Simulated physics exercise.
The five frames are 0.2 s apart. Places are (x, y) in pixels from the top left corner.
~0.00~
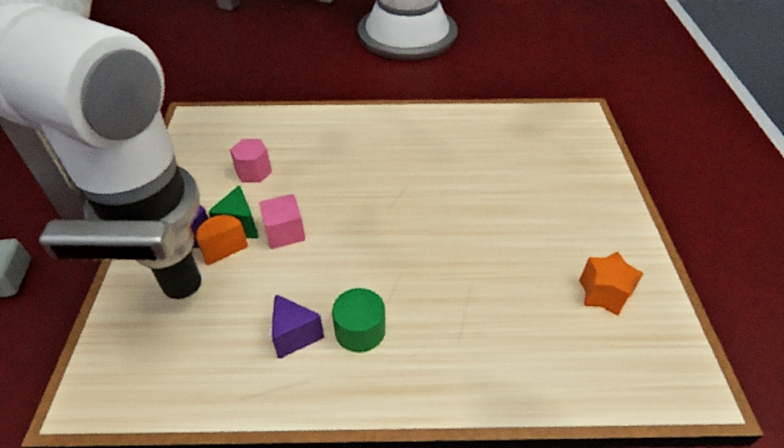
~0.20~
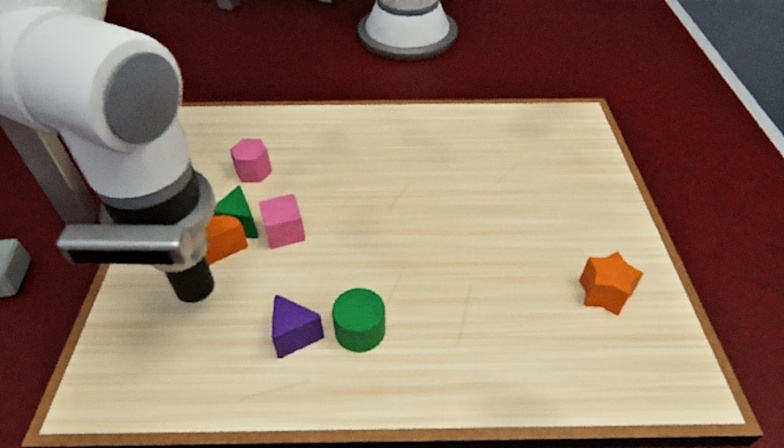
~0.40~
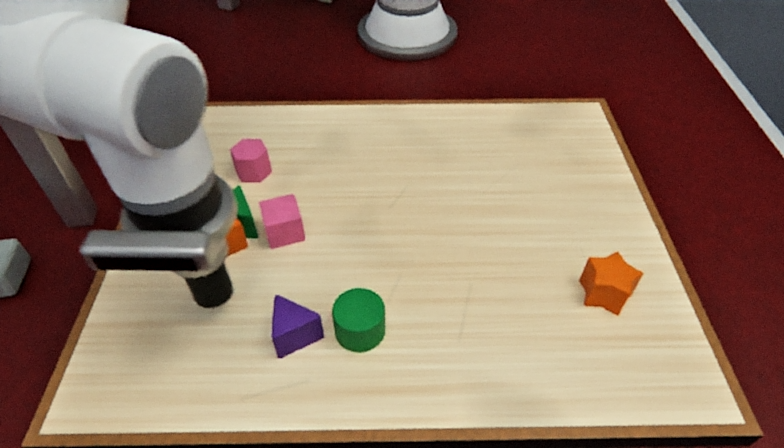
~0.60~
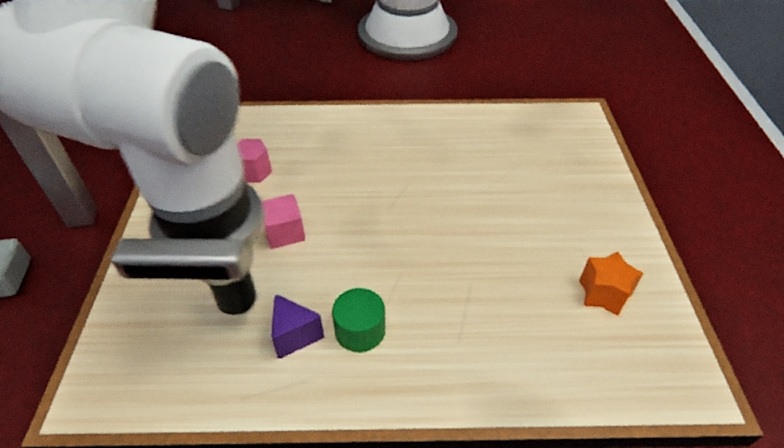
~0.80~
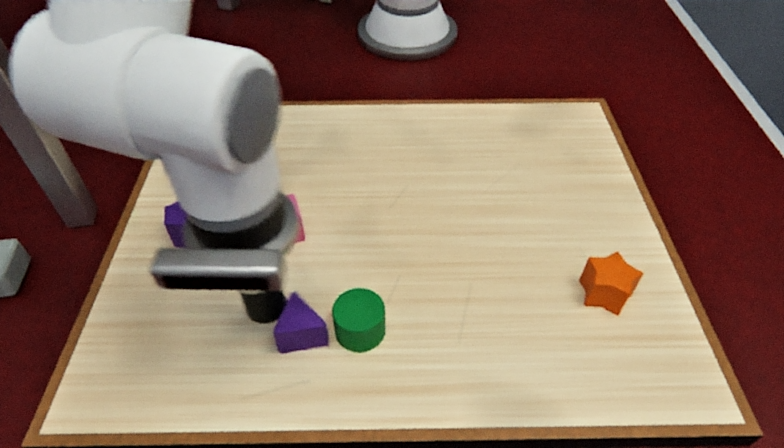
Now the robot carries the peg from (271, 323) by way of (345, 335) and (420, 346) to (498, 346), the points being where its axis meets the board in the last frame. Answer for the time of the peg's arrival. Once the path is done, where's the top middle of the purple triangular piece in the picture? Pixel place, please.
The middle of the upper face of the purple triangular piece will lie at about (365, 353) in the picture.
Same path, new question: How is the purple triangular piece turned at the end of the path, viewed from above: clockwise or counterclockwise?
Looking down, it rotates clockwise.
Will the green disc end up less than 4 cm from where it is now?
Final answer: No.
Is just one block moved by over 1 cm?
No
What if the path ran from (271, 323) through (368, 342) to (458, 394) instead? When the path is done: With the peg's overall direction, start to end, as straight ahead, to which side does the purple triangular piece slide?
My prediction: Rightwards.
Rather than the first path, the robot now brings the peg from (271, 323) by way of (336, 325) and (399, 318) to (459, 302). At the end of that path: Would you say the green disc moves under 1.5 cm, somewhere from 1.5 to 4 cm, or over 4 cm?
Its displacement is above 4 cm.
On the path given first. One third of the way, peg at (343, 319); purple triangular piece at (349, 351), turned 40° clockwise; green disc at (390, 317).
Two thirds of the way, peg at (422, 331); purple triangular piece at (365, 353), turned 85° clockwise; green disc at (470, 323).
At the end, peg at (502, 330); purple triangular piece at (365, 353), turned 85° clockwise; green disc at (550, 319).
